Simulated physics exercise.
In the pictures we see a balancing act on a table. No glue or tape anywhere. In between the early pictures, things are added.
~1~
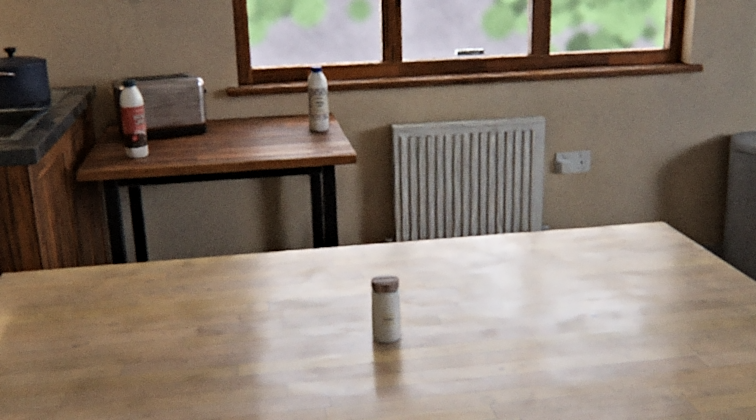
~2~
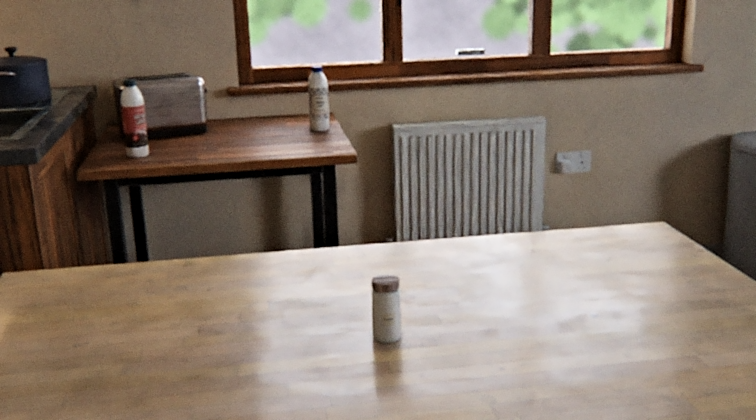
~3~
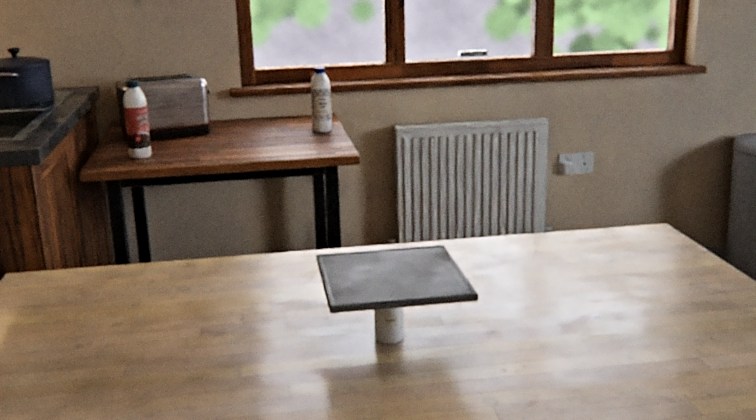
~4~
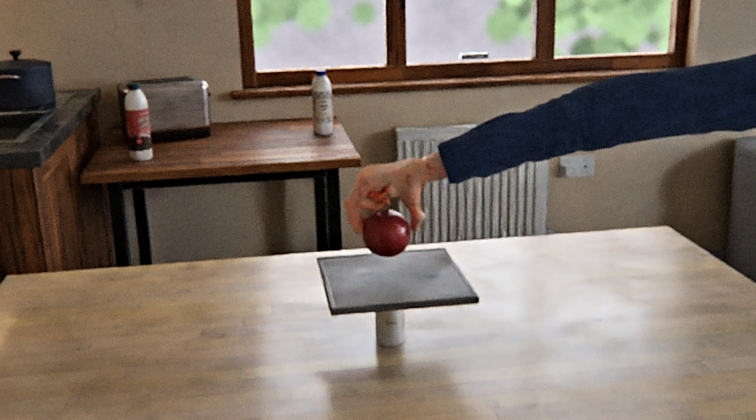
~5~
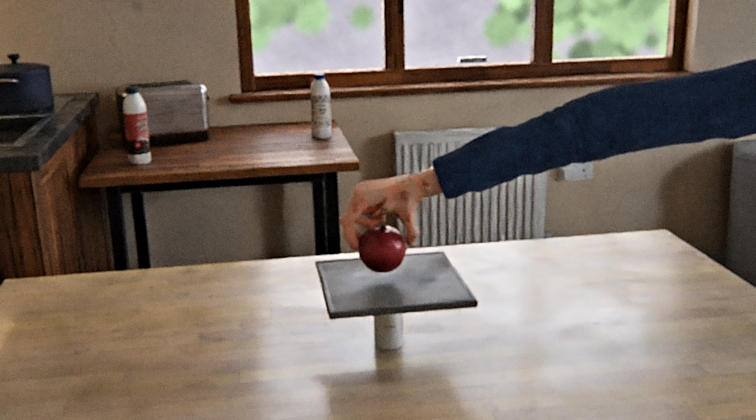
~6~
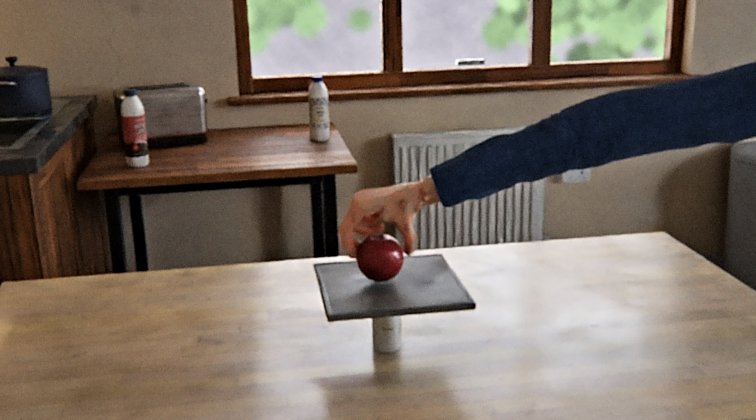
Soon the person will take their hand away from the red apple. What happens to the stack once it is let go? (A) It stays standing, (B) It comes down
It stays standing (A).
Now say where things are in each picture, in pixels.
The last thing is not in view yet, in the first frame.
The last thing is not in view yet, in the second frame.
The last thing is not in view yet; grey lid (392, 276), in the third frame.
Coming down; red apple (386, 233); grey lid (393, 279), in the fourth frame.
Coming down; red apple (382, 249); grey lid (392, 283), in the fifth frame.
In place under the hand; red apple (380, 258); grey lid (390, 285), in the sixth frame.
Then, 0.20 s past the last view, nothing moves.
Then, 0.40 s past the last view, red apple resting near (380, 258).
Finally, all 3 still in place. Final places as the last picture's camera would see them, red apple near (380, 258). The stack stays up.
